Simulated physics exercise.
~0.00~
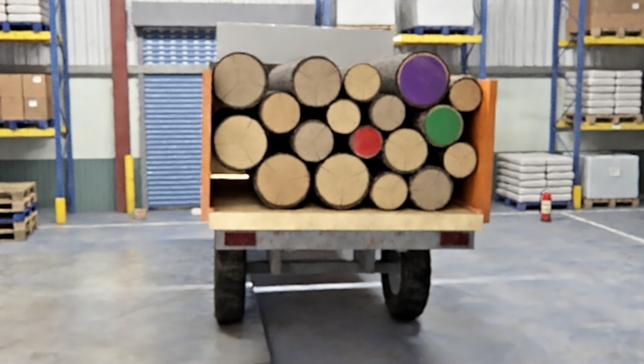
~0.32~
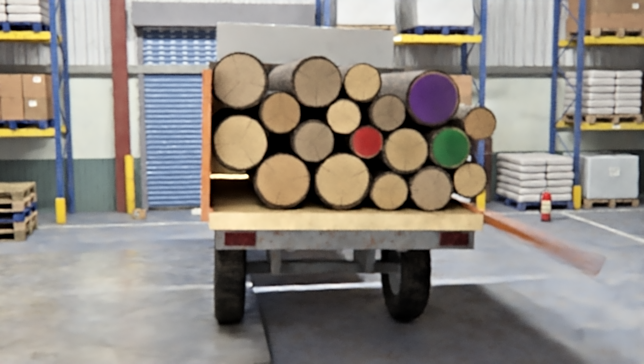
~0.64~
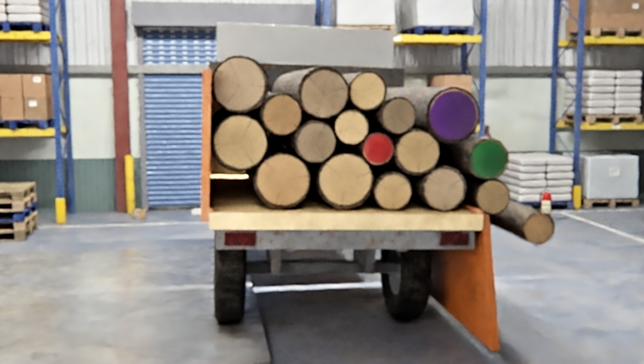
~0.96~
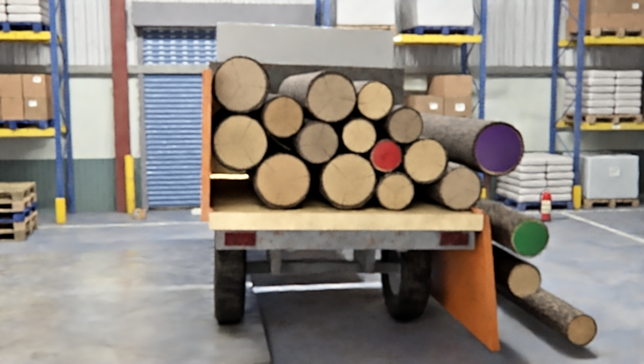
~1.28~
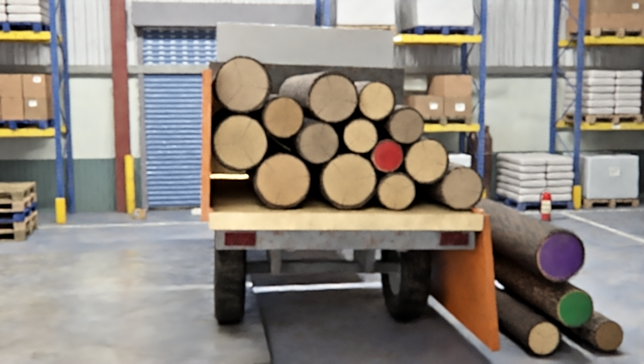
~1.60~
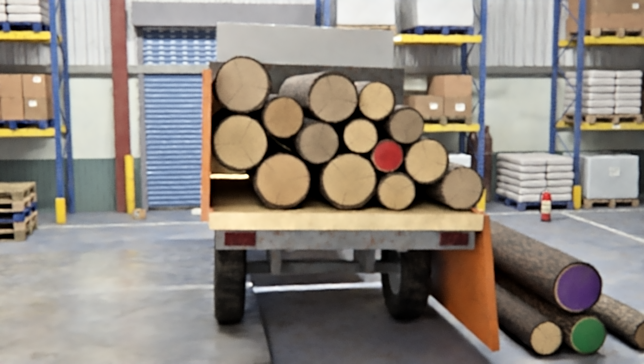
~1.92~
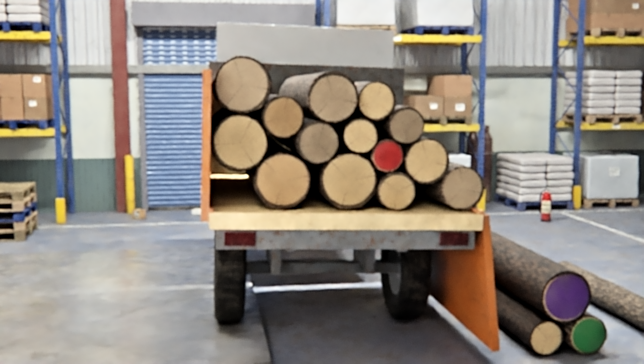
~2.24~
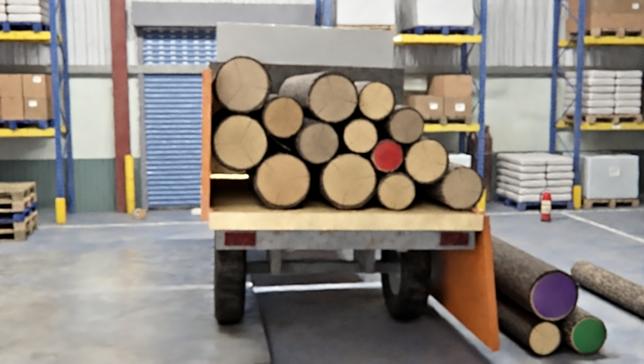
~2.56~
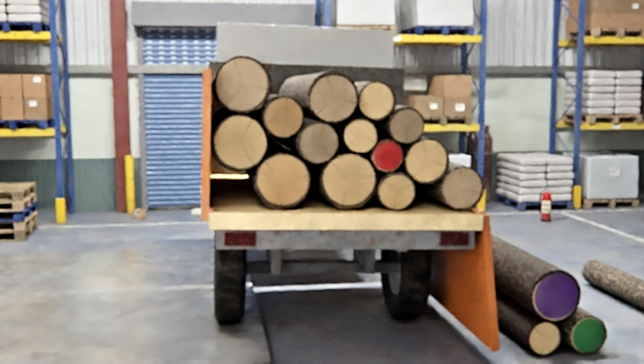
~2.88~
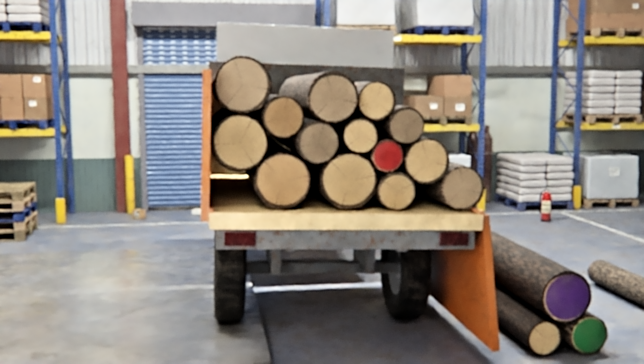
A stack of cut logs, their round ends facing us, fills the back of a flatbed trailer parked in a warehouse with racking and pallets behind it. A purple-ended log sits high on the right, with a green one just below it and a red one nearer the middle. The orange board on the right swings down, and the logs on that side shift and tumble over the edge, green ahead of purple. Four logs land on the floor at the right, where purple and green settle close together. The red log shifts slightly right but stays aboard with the remaining stack.
